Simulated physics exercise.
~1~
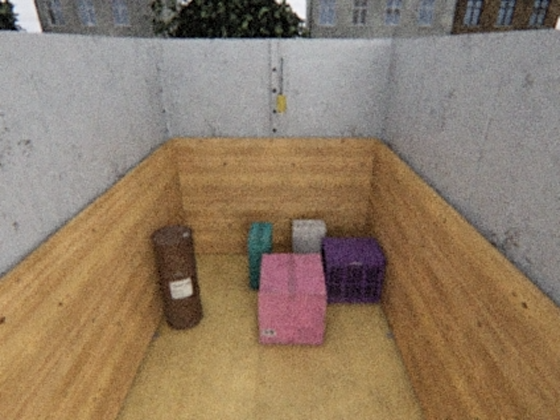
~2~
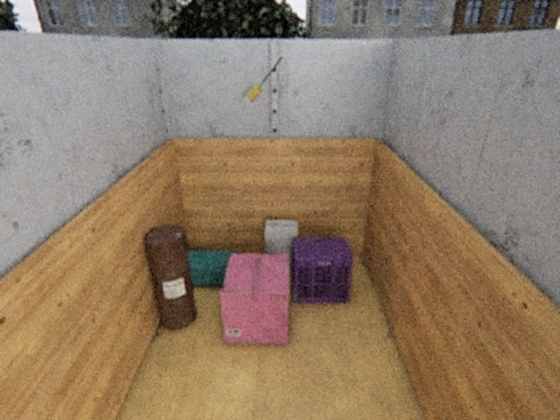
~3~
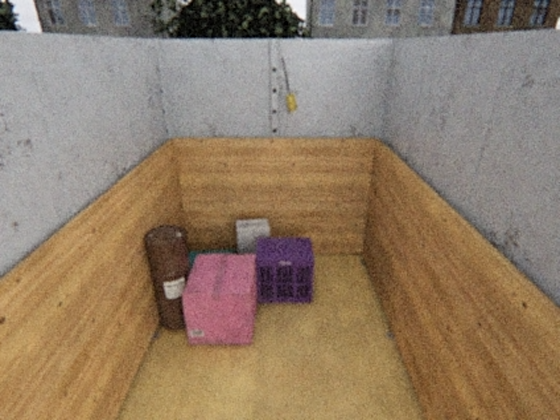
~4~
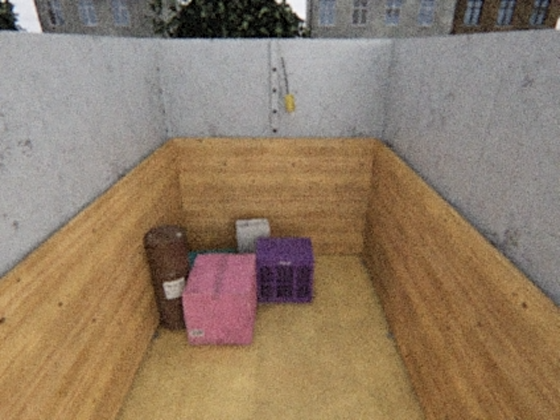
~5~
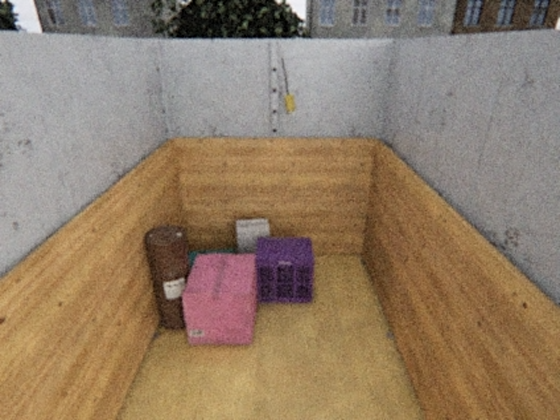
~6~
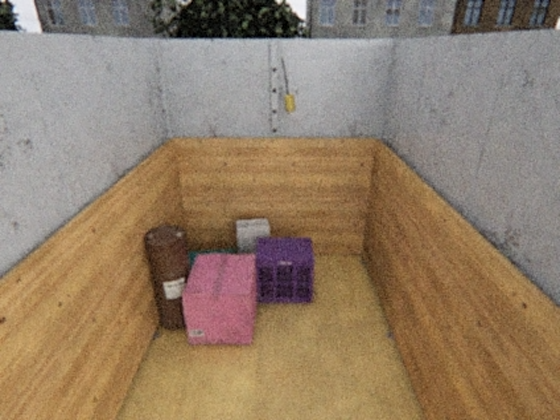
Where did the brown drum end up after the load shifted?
It ended up standing by the left wall, in about the same spot where it had started.
